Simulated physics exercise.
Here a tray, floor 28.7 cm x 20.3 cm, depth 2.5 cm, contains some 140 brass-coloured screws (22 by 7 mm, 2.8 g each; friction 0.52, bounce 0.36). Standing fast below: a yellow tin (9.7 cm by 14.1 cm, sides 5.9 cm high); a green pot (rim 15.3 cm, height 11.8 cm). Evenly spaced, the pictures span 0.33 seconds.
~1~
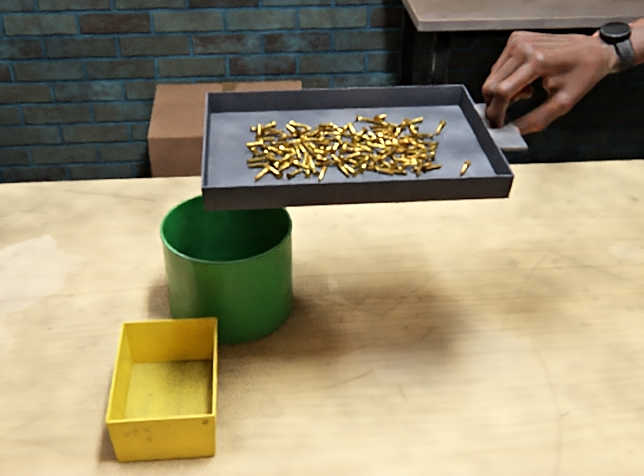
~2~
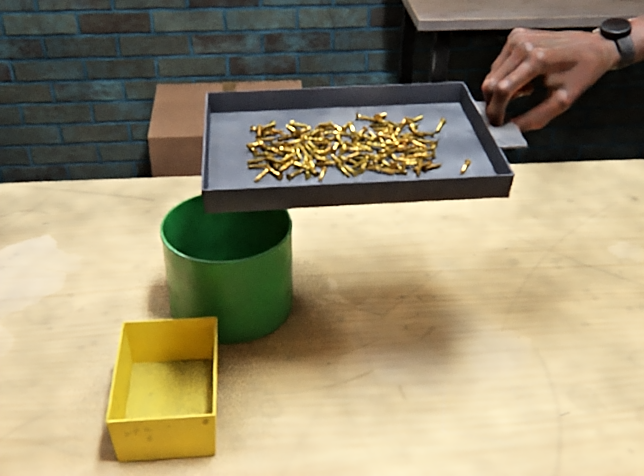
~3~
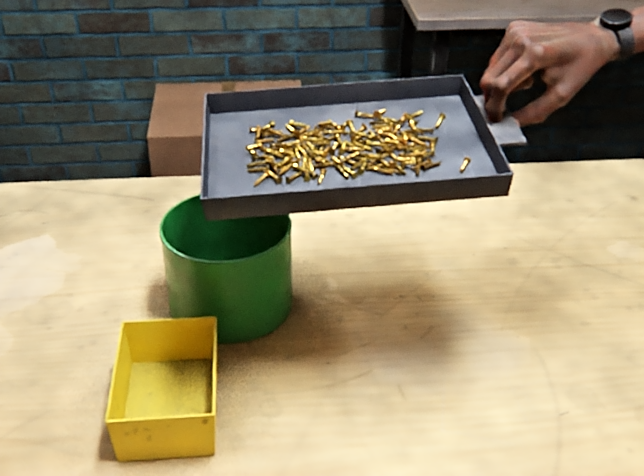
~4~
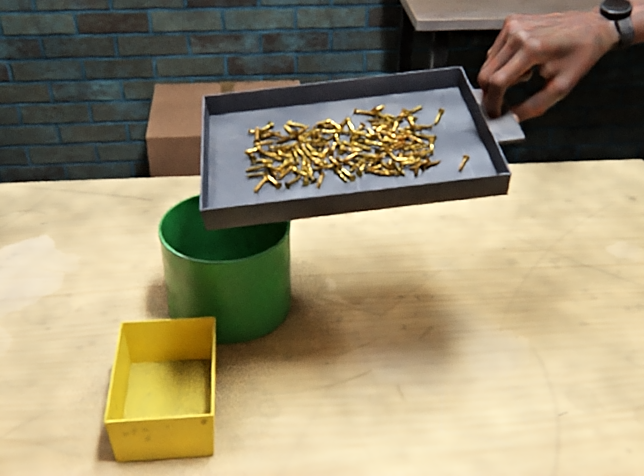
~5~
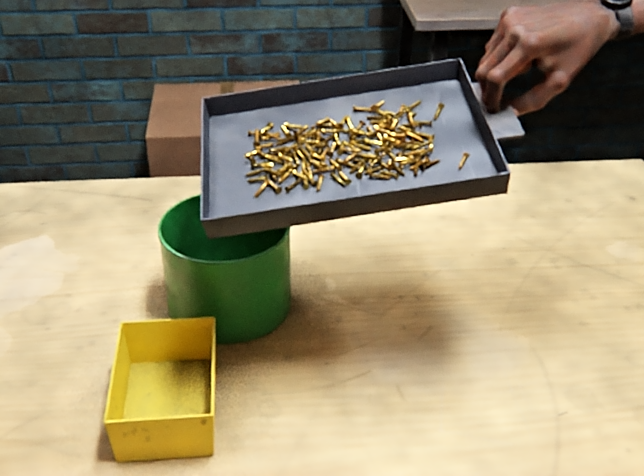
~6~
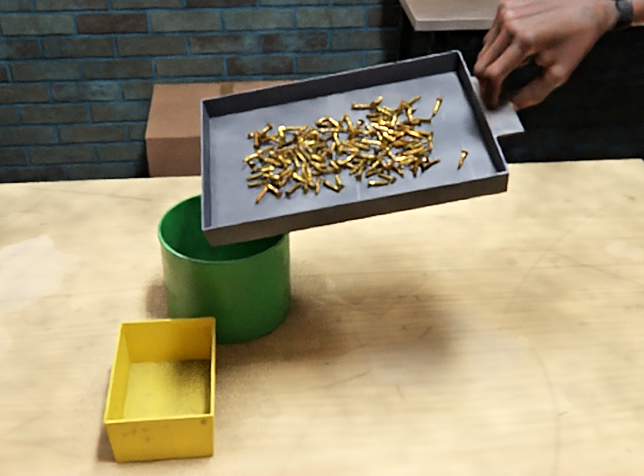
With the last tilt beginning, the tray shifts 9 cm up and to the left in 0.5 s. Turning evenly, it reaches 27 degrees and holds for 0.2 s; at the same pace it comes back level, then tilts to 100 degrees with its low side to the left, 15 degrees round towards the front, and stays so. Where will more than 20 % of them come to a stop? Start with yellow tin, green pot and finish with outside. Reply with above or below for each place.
Yellow tin: Below, green pot: Below, outside: Above.
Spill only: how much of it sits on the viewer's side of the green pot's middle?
Share of spill: Approx. 100 %.
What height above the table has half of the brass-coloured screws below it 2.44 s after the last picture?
My estimate would be around 16 cm.
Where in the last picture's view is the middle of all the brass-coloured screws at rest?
About (245, 364).
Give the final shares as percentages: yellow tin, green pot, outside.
Share at rest, yellow tin: 10; green pot: 10; outside: 75.
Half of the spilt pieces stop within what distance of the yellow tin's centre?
I'd put it at around 10 cm, give or take.
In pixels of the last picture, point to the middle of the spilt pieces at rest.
The middle of the spilt pieces sits near (252, 366) in the last picture.
Then, 0.94 s after the last picture, tilt 4 degrees; tray 100 %; middle of all pieces on or above the table near (292, 181).
Then, 1.72 s after the last picture, tilt 33 degrees; tray 100 %; middle of all pieces on or above the table near (214, 177).
Then, 2.44 s after the last picture, tilt 73 degrees; tray 85 %, yellow tin 5 %, in the air 5 %; middle of all pieces on or above the table near (222, 252).
Then, 3.13 s after the last picture, tilt 100 degrees; tray 25 %, outside 55 %, yellow tin 10 %, green pot 5 %, in the air 5 %; middle of all pieces on or above the table near (246, 332).
In the end, tray 5 %, outside 75 %, yellow tin 10 %, green pot 10 %.
